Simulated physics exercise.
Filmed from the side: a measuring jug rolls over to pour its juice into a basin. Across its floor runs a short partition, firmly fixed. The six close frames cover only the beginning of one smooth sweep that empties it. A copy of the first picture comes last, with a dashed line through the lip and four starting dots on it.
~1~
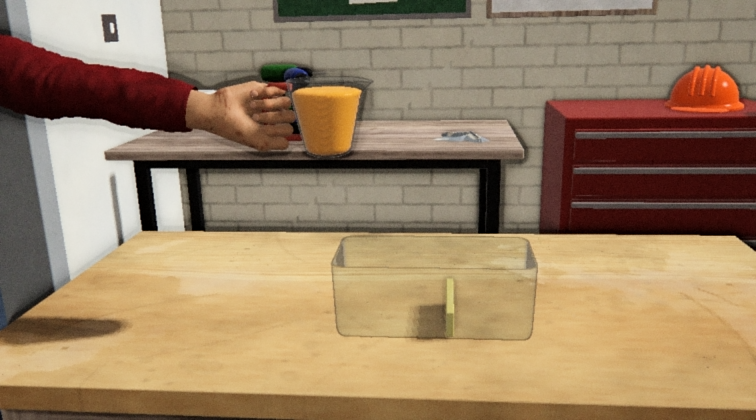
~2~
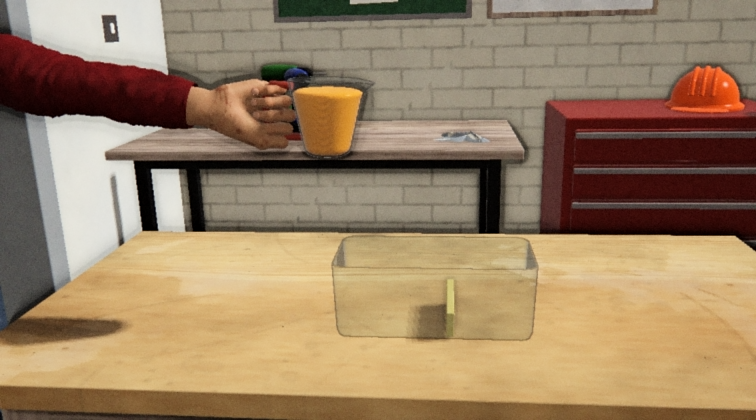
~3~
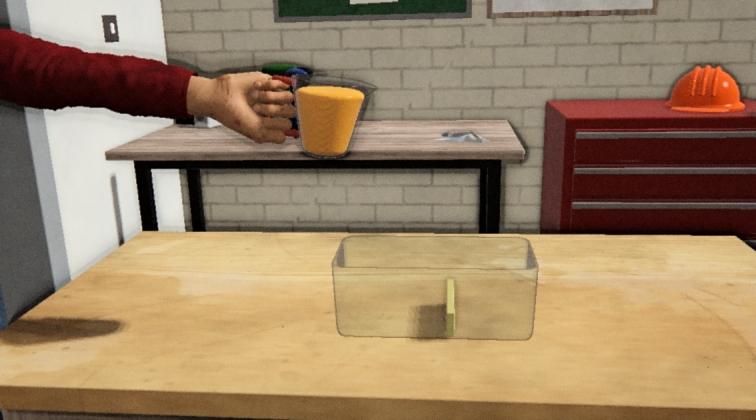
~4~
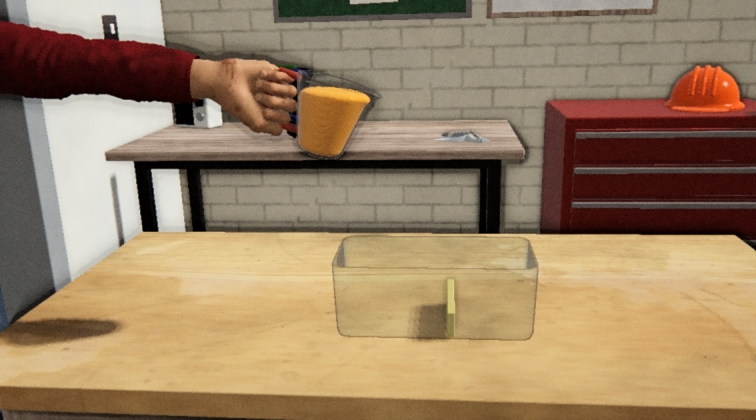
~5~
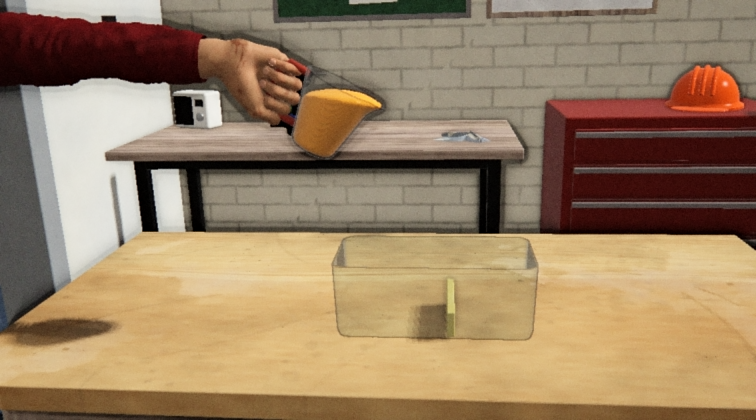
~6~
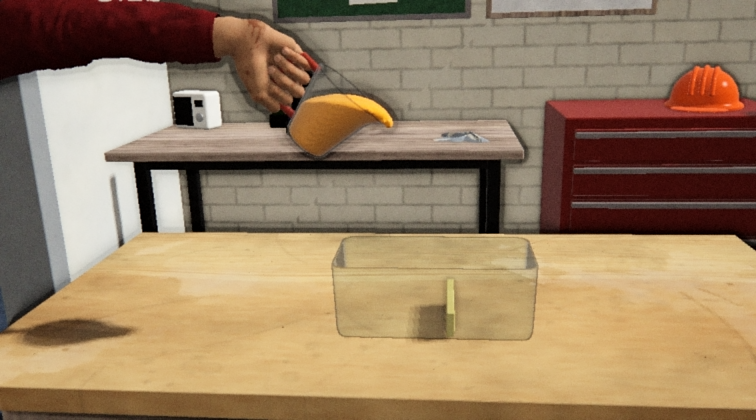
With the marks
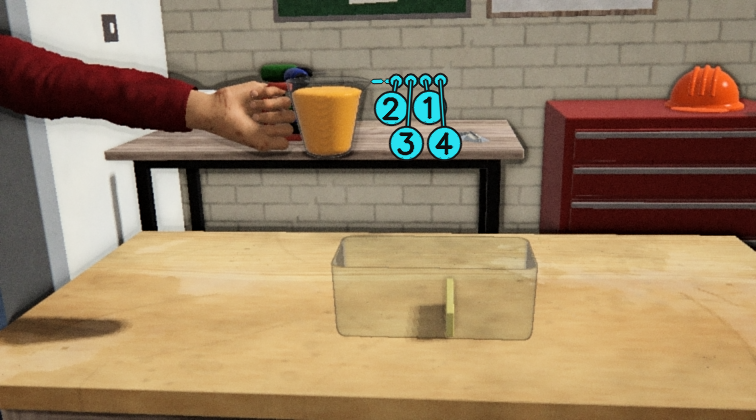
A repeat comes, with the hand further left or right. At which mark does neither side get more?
Go for 3.
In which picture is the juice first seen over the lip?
In picture 6.
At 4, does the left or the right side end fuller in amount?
The right one.
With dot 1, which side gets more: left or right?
The right one.
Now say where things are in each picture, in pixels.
Upright, lip at (373, 81); basin from (337, 334) to (532, 338); top of the wall at (450, 295); nothing has left yet, in the first picture.
Upright, lip at (374, 83); nothing has left yet, in the second picture.
Tipped about 8°, lip at (378, 88); nothing has left yet, in the third picture.
Tipped about 17°, lip at (382, 97); nothing has left yet, in the fourth picture.
Tipped about 29°, lip at (384, 109); nothing has left yet, in the fifth picture.
Tipped about 43°, lip at (384, 123); juice is over the lip, down to (389, 125), in the sixth picture.
On the marked copy, 1 at (425, 80); 2 at (396, 81); 3 at (410, 80); 4 at (440, 80).
With 1, about 20 % ends left of the wall and 74 % right of it; 6 % is lost outside.
With 2, about 65 % ends left of the wall and 28 % right of it; 7 % is lost outside.
With 3, about 47 % ends left of the wall and 49 % right of it; 4 % is lost outside.
With 4, about 18 % ends left of the wall and 75 % right of it; 7 % is lost outside.
